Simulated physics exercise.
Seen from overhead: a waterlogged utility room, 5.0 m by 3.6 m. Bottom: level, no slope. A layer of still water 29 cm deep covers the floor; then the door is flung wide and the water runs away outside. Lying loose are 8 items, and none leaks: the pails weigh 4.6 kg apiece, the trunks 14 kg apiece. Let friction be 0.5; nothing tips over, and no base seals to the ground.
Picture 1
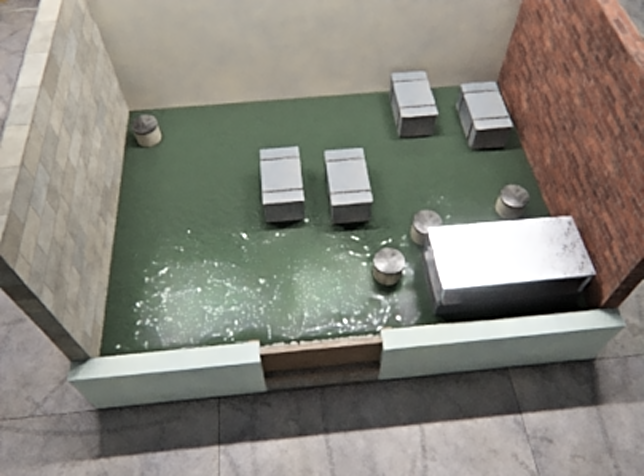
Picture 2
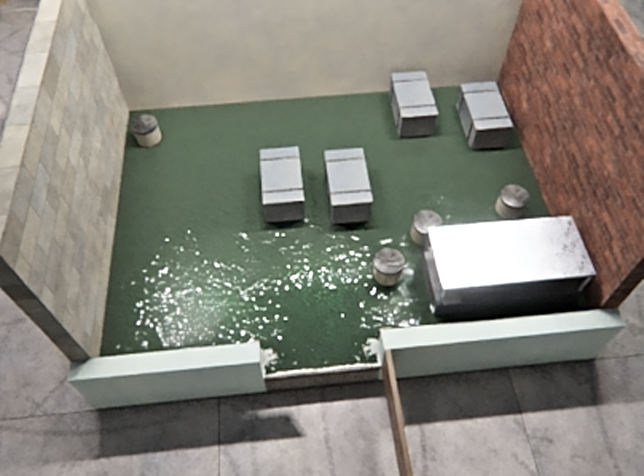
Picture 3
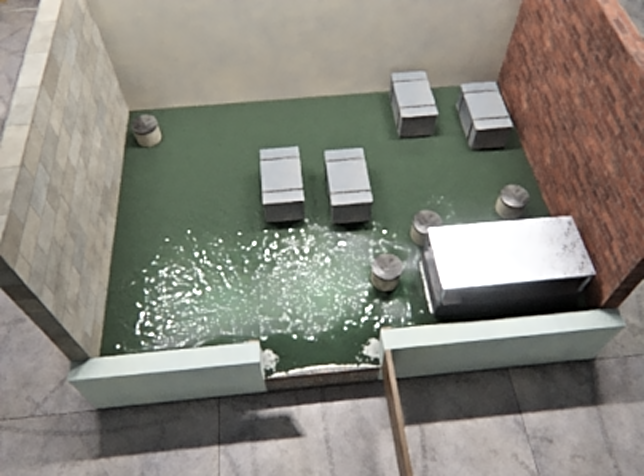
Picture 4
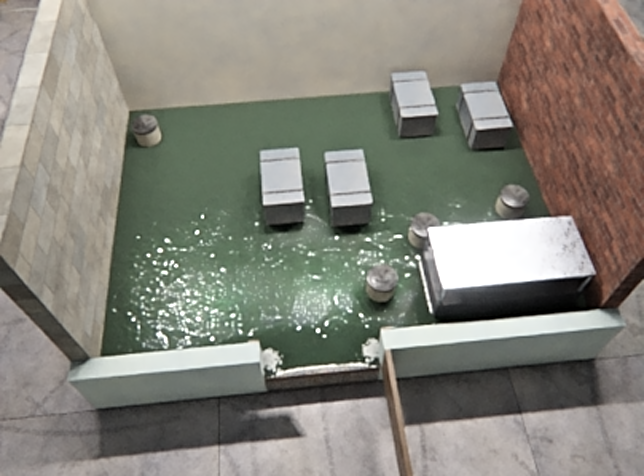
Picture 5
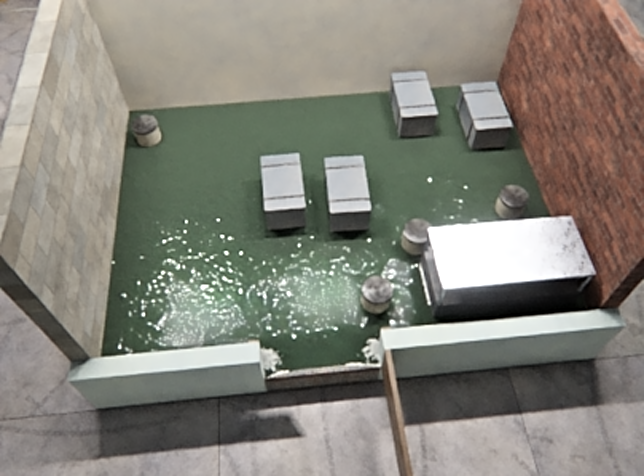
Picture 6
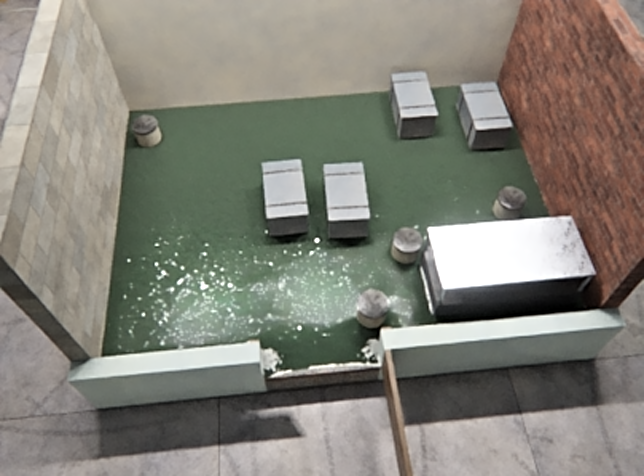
Green water filling a walled room as a brown gate opens at the front, then round pails drifting slowly toward the gap.
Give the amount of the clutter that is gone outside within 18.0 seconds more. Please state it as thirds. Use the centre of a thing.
That would be somewhere from one to two thirds.
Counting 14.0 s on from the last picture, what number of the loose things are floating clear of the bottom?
I'd say 4 of them.
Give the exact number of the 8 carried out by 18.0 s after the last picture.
4.
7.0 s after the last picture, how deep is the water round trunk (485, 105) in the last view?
Depth: Near 19 cm.
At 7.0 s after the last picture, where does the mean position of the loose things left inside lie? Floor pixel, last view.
Near (372, 178).
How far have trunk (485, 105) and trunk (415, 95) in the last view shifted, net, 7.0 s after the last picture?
Answer, in order asked: 30 cm, 40 cm.
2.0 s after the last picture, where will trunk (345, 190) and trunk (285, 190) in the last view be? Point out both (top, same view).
They should sit about (334, 234) and (282, 225) in the last view.
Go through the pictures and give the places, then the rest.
A pail at (389, 261), afloat; a pail at (428, 222) floats; 29 cm deep round most things; 0 of 8 have shifted, in the first frame.
A pail at (389, 261), afloat; a pail at (428, 222), afloat; about 4850 L in view; 0 of 8 have shifted, in the second frame.
A pail at (387, 266) floats, 5 cm from its start; a pail at (427, 222) floats; 29 cm deep round most things; 1 of 8 have shifted, in the third frame.
A pail at (383, 277), afloat, 19 cm from its start; a pail at (425, 225), afloat, 4 cm from its start; 29 cm deep round most things; 1 of 8 have shifted, in the fourth frame.
A pail at (378, 289), afloat, 34 cm from its start; a pail at (418, 231) floats, 14 cm from its start; about 4600 L in view; 4 of 8 have shifted, in the fifth frame.
A pail at (373, 303) floats, 52 cm from its start; a pail at (408, 240) floats, 31 cm from its start; 27 cm deep round most things; 4 of 8 have shifted, in the sixth frame.
Then, 2.0 s after the last picture 1 of 8 are out; 7 afloat.
Then, 7.0 s after the last picture 4 of 8 are out; 4 afloat.
Then, 14.0 s after the last picture 4 of 8 are out; 4 afloat.
Then, 18.0 s after the last picture 4 of 8 are out; 4 afloat.
